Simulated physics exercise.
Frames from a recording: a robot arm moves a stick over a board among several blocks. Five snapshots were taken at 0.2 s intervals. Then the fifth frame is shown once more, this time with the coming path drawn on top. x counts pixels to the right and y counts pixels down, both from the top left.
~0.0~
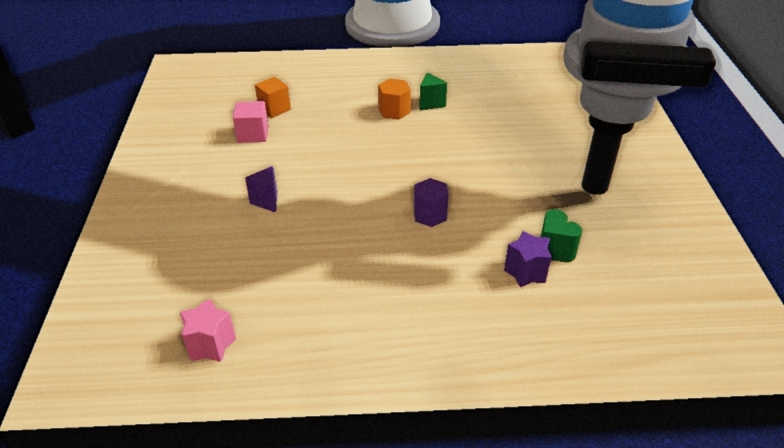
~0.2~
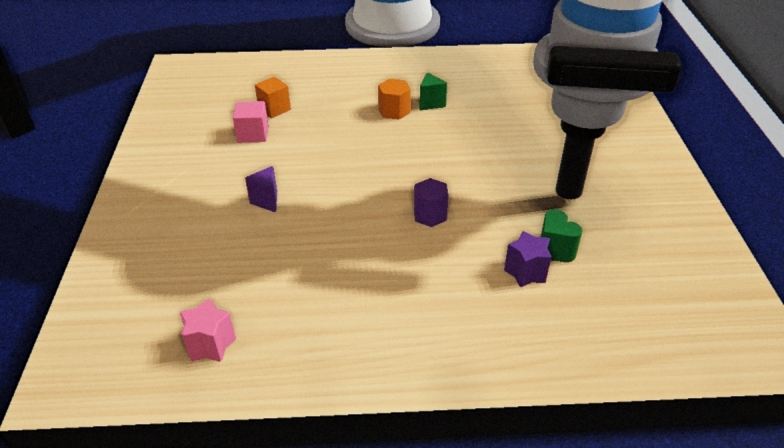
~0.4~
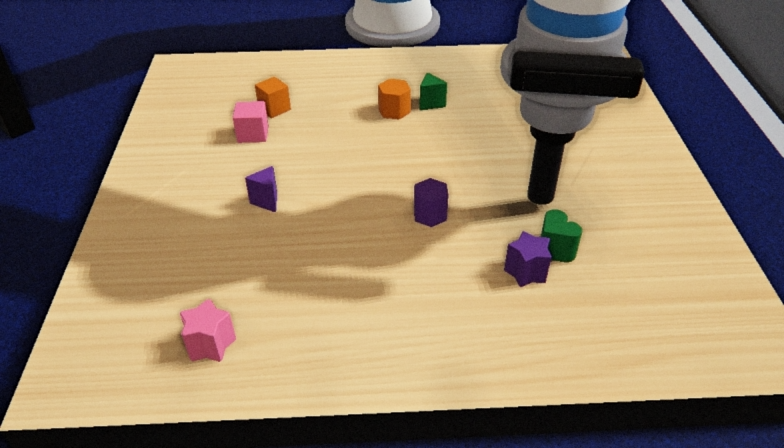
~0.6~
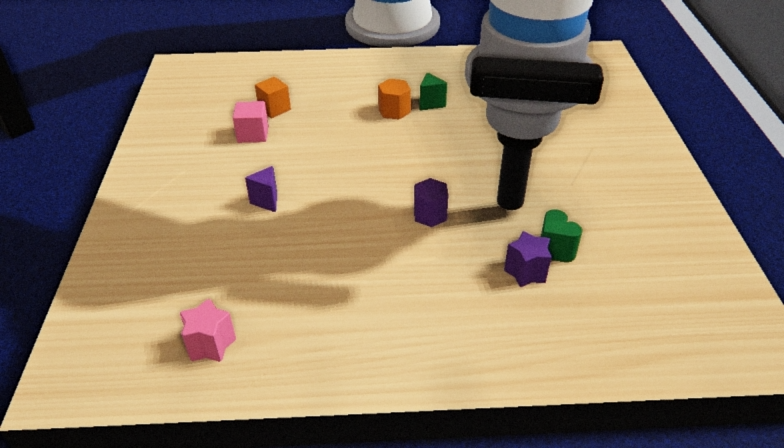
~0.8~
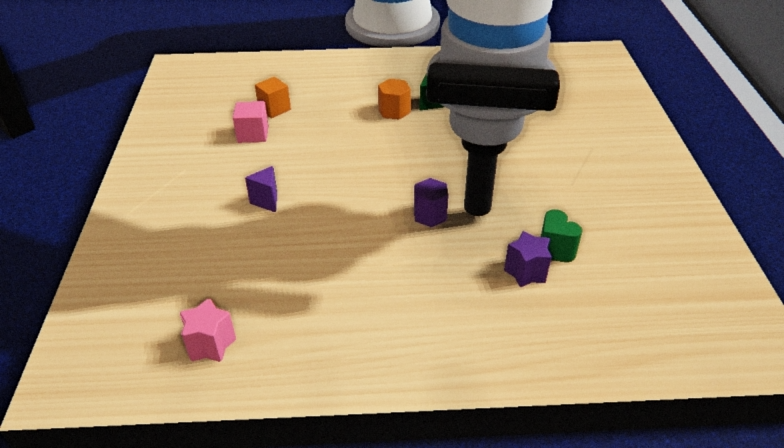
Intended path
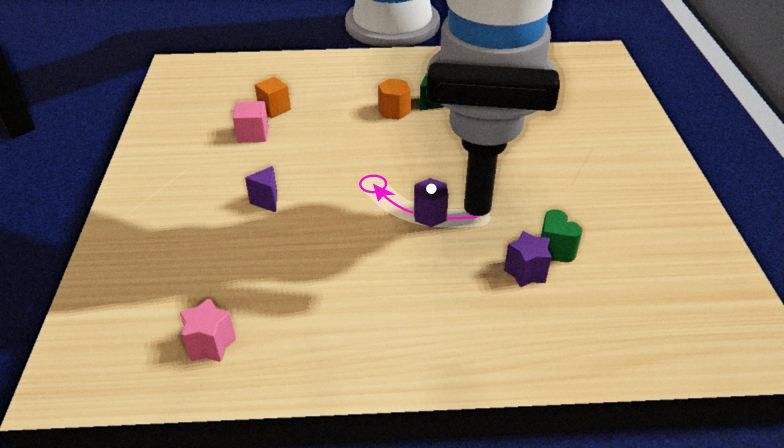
A robot arm moved its black stick slowly left across a wooden board of scattered colored blocks, passing above the purple star and green block and nearing the purple hexagonal block, while every block stayed still.
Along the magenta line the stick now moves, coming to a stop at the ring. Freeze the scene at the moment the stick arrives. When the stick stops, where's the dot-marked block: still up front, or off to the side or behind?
I think it loses its spot in front.
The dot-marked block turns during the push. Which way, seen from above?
It swings round anticlockwise.
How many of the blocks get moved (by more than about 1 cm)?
It should be one, as far as I can tell.
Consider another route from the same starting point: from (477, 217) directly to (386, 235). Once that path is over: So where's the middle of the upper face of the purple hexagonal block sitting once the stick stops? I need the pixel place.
I'd expect the centre of its top face to be at (398, 185).
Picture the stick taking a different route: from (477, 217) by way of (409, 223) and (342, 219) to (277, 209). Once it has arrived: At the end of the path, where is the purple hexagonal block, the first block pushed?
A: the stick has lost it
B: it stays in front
A - the stick has lost it.
Path on the board, from (477, 217) via (434, 217) and (397, 205), ending at (373, 184); the dot is on the purple hexagonal block.
What follows on the original path. One third of the way, stick (434, 208); purple hexagonal block (405, 185), turned 15° clockwise.
Two thirds of the way, stick (396, 196); purple hexagonal block (367, 175).
At the end, stick (373, 175); purple hexagonal block (348, 169), turned 25° anticlockwise; purple star-shaped block in place.
